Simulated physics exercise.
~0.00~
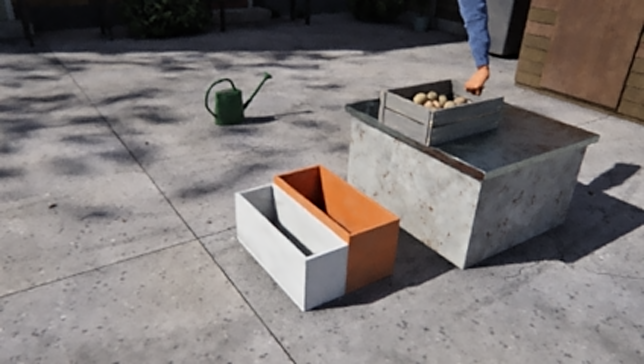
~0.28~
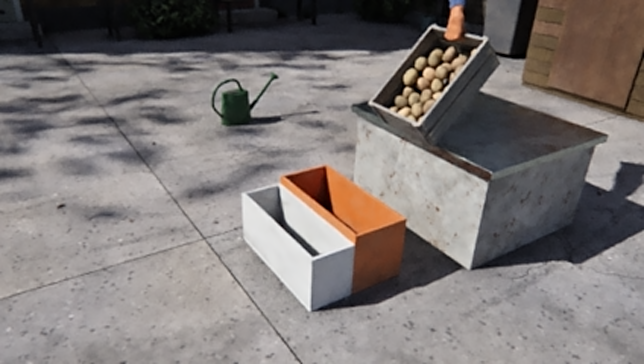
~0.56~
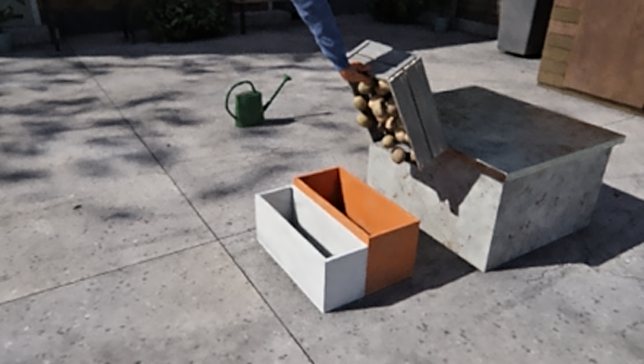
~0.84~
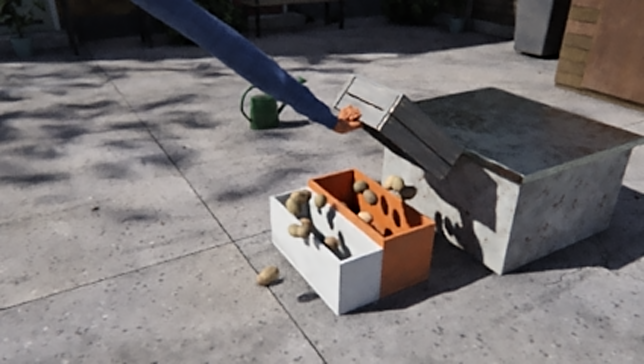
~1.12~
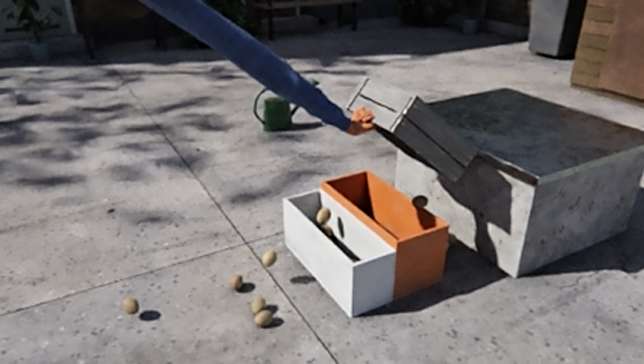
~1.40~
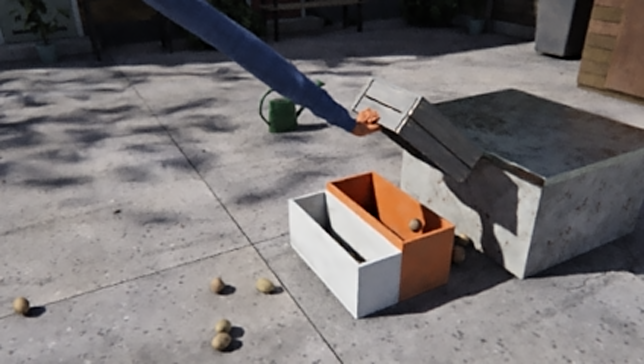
A hand tipped a grey crate of potatoes over the edge of a big stone-like block, spilling them toward an orange trough and a white one beside it. Some dropped into the troughs, while others bounced out and came to rest on the paving.
